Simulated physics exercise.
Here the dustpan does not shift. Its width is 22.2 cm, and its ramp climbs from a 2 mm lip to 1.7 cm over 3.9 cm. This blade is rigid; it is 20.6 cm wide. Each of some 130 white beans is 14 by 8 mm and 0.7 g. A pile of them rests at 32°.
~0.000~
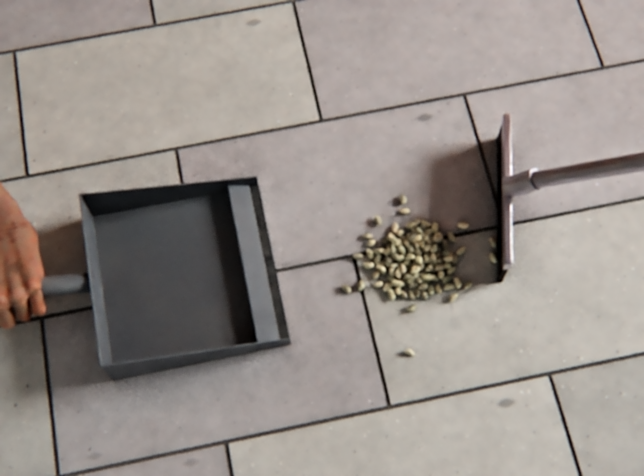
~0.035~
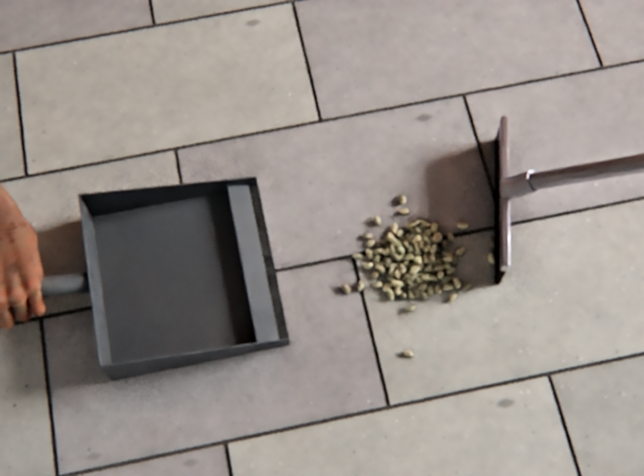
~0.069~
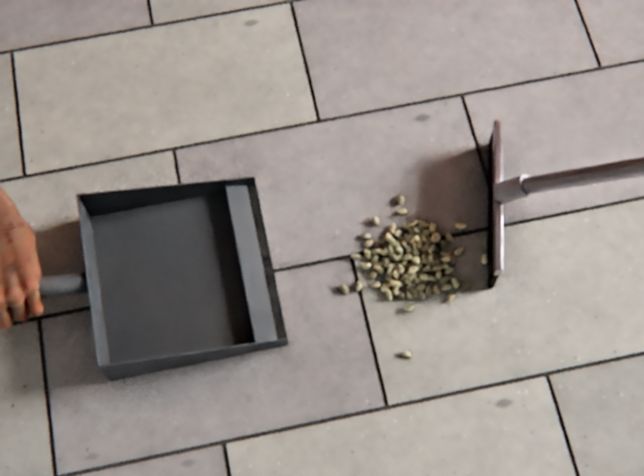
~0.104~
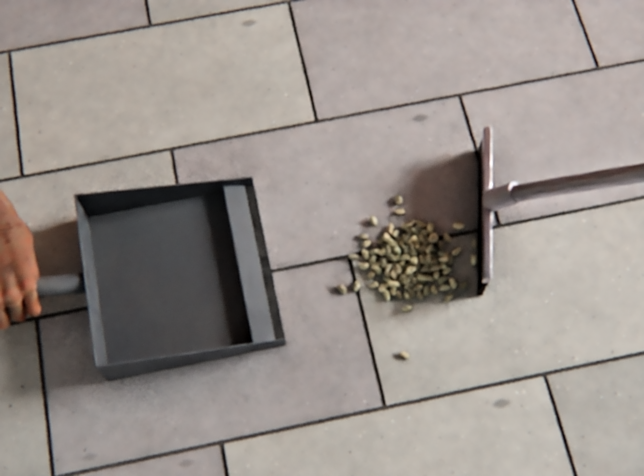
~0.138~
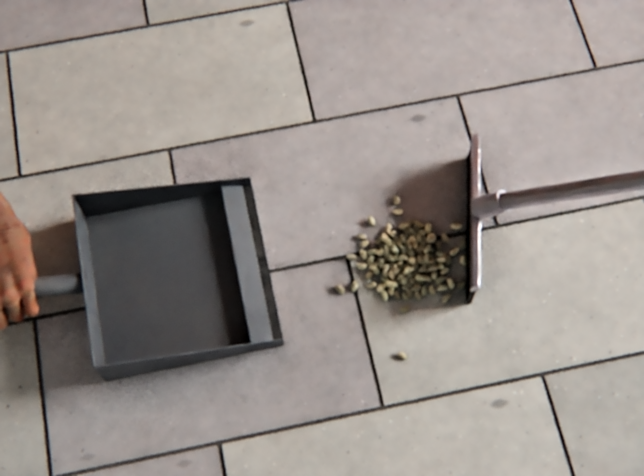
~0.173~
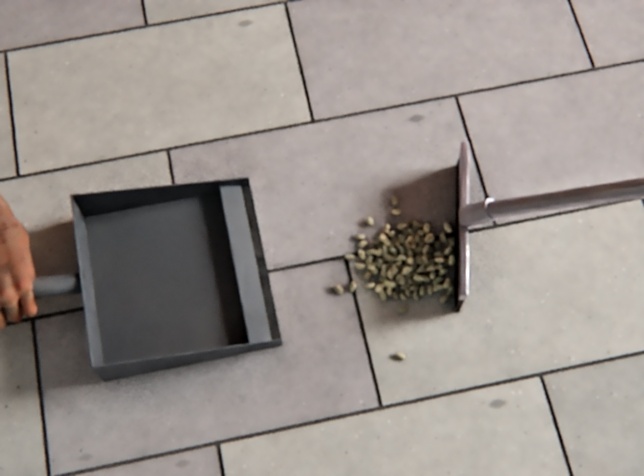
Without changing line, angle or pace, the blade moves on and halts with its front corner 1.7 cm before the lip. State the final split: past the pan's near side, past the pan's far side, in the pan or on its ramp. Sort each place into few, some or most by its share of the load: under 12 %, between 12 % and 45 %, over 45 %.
Shares: Near side: Some; far side: Few; pan: Few.
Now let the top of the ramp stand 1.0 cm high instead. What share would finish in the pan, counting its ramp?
I'd put it near 0 per cent, ramp counted.
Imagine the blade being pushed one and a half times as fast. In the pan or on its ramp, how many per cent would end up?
Near 0 %.
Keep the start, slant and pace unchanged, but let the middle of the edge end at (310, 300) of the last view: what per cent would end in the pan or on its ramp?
Some 5 percent.
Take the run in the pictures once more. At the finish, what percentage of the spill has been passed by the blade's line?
About 20 per cent.
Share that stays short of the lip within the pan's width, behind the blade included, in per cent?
That works out near 85 percent.
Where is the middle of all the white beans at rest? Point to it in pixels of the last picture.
Approximately (299, 291) in the last picture.
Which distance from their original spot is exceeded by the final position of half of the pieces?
The figure is about 14 cm.
After 0.41 s, middle of the blade 15 cm from the lip; 0 % over the lip, far side 0 %, near side 5 %.
After 0.57 s, middle of the blade 8 cm from the lip; 0 % over the lip, far side 0 %, near side 15 %.
After 0.85 s, middle of the blade 4 cm from the lip; 0 % over the lip, far side 0 %, near side 15 %.
At rest (2.2 s), near side 15 %, far side 0 %, pan 0 %, in front of the lip or behind the blade 85 %.
